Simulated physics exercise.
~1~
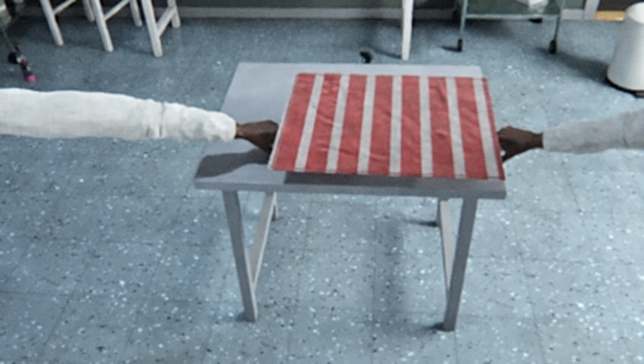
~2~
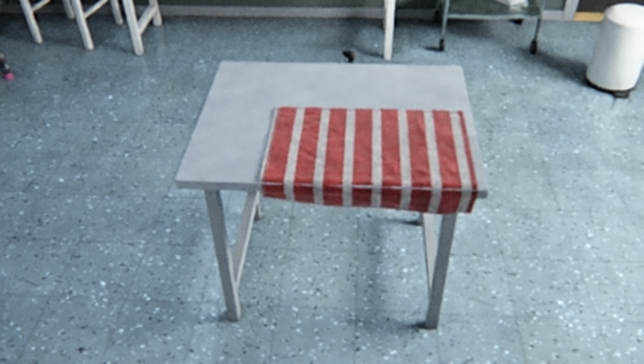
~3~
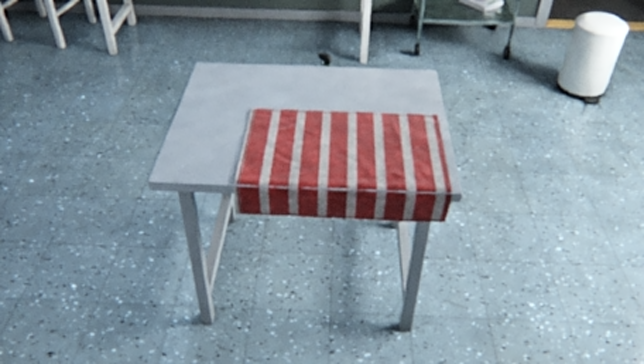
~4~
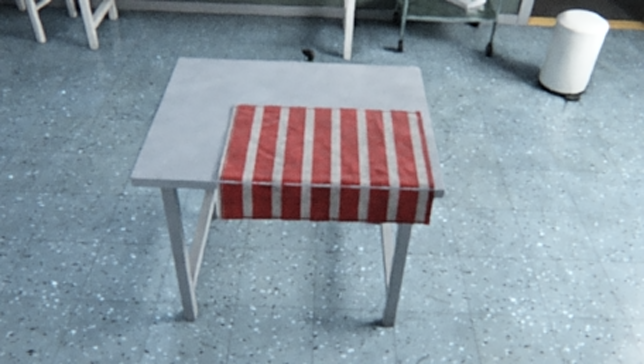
On a small grey table, two hands release a red-and-white striped cloth, which settles draped over the front edge.
